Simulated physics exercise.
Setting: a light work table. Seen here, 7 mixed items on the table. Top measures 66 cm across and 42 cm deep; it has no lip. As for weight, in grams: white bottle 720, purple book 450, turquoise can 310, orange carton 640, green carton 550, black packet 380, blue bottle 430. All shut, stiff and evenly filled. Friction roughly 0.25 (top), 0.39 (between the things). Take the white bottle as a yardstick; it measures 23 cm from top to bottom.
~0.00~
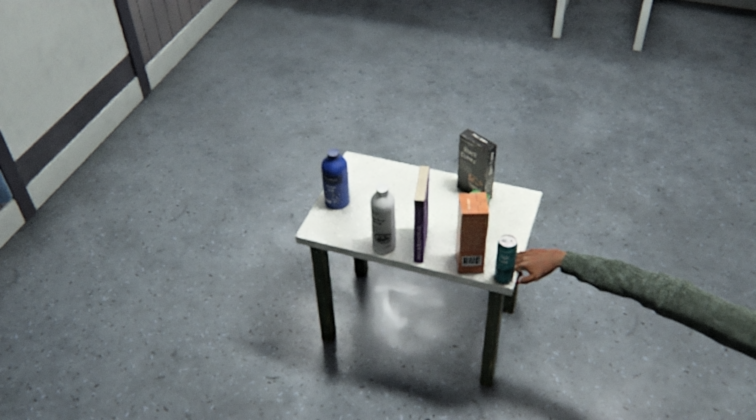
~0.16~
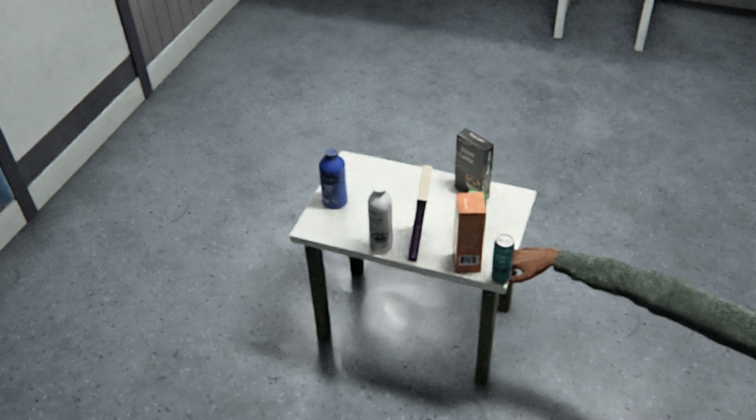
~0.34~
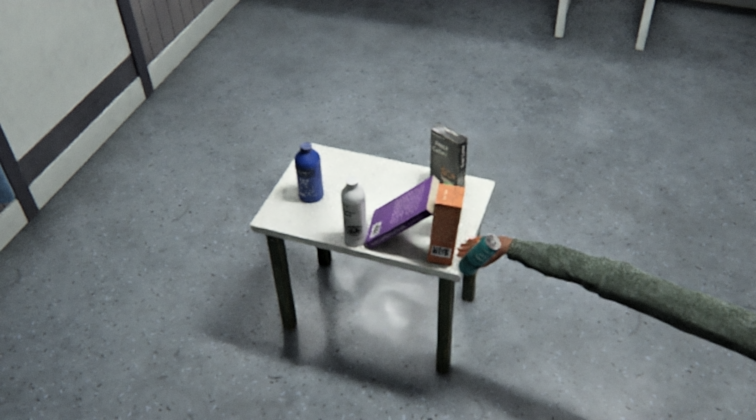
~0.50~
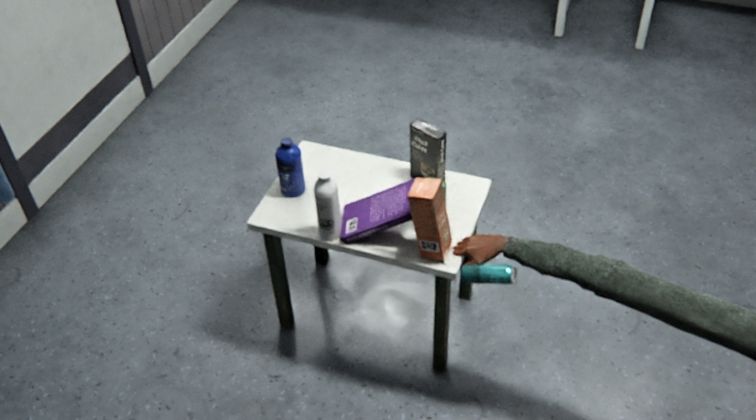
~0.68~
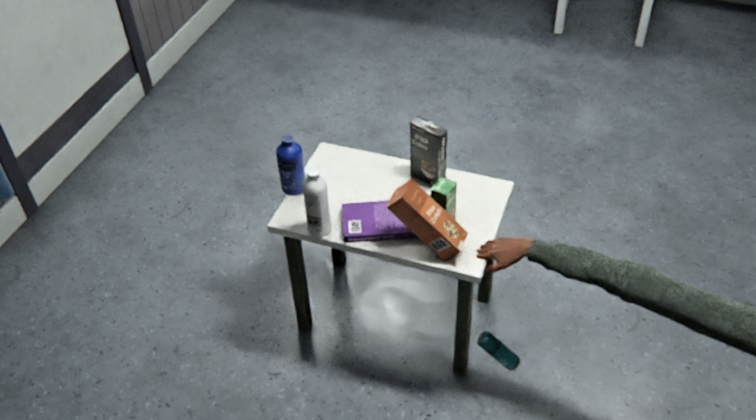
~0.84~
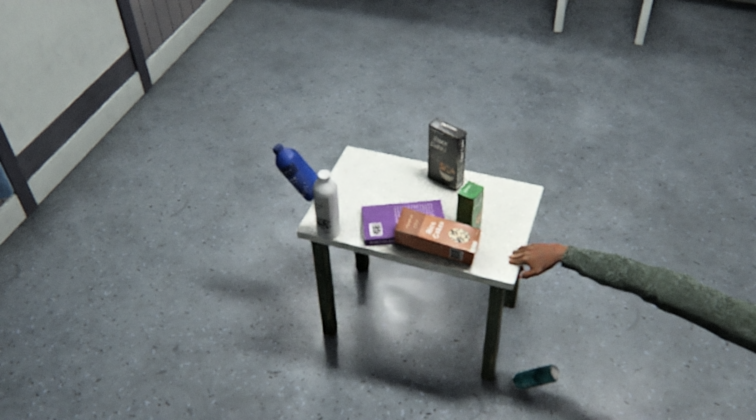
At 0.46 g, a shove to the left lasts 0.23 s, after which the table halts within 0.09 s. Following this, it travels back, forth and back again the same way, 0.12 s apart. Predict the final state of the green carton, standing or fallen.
Standing.
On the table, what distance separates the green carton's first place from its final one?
Some 7 cm.
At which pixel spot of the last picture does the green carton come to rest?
End position: Roughly (499, 216).
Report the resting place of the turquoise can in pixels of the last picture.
Near (560, 394).
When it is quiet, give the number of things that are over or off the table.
The tally is 5.
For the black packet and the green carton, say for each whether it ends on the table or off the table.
The black packet stays within bounds; the green carton stays within bounds.
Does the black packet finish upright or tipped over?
In the last frame the black packet remains up.
Around 1.14 s, table 9 cm from its start; green carton shifted 9 cm near (477, 211); purple book on its side; orange carton on its side.
Around 1.64 s, table 3 cm from its start; purple book on its side; orange carton on its side; white bottle shifted 26 cm.
Finally (2.8 s), off the table and tipped over, white bottle, turquoise can and blue bottle; on their side or leaning hard on the table, purple book and orange carton; not toppled but over 5 cm from the start, green carton and black packet. In the last view, green carton near (499, 216).
